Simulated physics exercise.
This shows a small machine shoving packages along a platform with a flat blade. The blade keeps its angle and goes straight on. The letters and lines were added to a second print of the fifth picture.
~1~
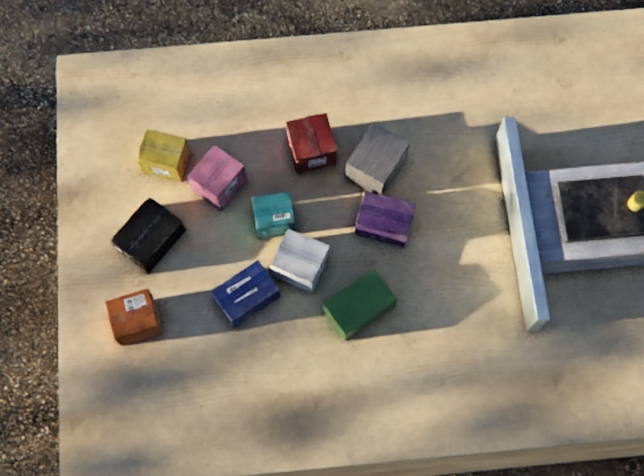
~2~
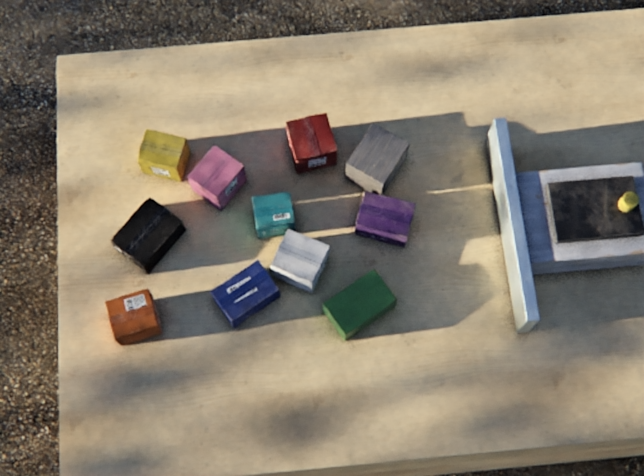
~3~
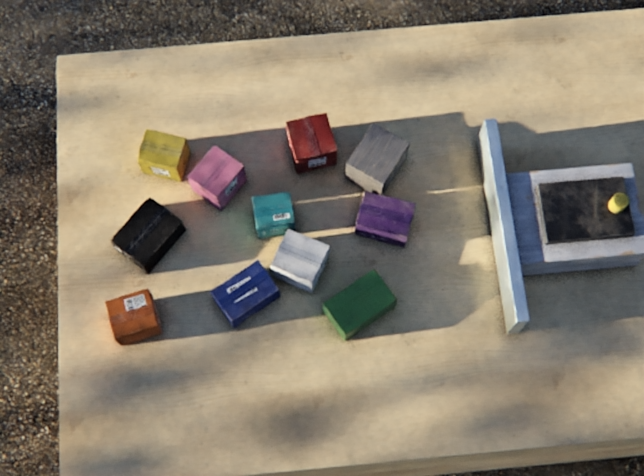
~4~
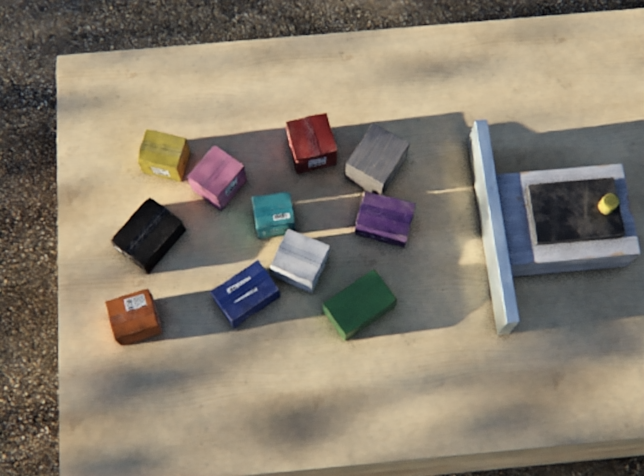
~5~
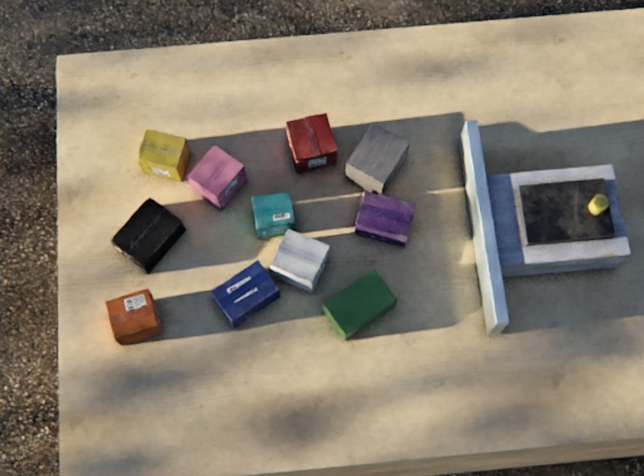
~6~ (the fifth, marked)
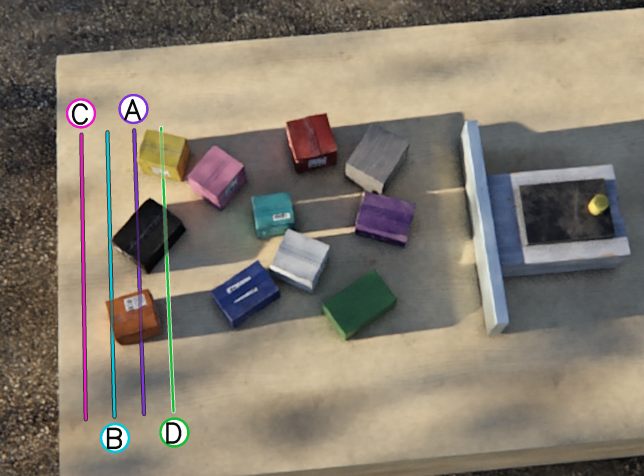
A small machine with a pale flat blade and a yellow knob sits at the right of a light wooden platform on dark rough ground, seen from above in patchy sunlight. Ten small boxes lie scattered to its left: yellow, pink, black and orange farthest left, turquoise, white and blue centrally, red, grey, purple and green nearer the blade. The machine slides slowly a short way left, touching none of them, while the boxes and camera stay still.
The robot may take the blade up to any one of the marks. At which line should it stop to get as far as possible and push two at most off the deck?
Up to line A.
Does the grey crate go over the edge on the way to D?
No.
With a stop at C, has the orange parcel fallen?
By then, yes.
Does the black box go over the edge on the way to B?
By then, yes.
On the marked copy, A at (139, 265); B at (111, 268); C at (83, 270); D at (167, 263).
With A. Early on, robot (434, 223); red parcel (287, 147); green crate (324, 307).
Further on, robot (308, 234); black box (121, 241); orange parcel (128, 317).
At the end, robot (209, 242); orange parcel over the edge; black box over the edge; two fallen.
As for the rest, B drops five; C drops seven; D is within the limit but short.
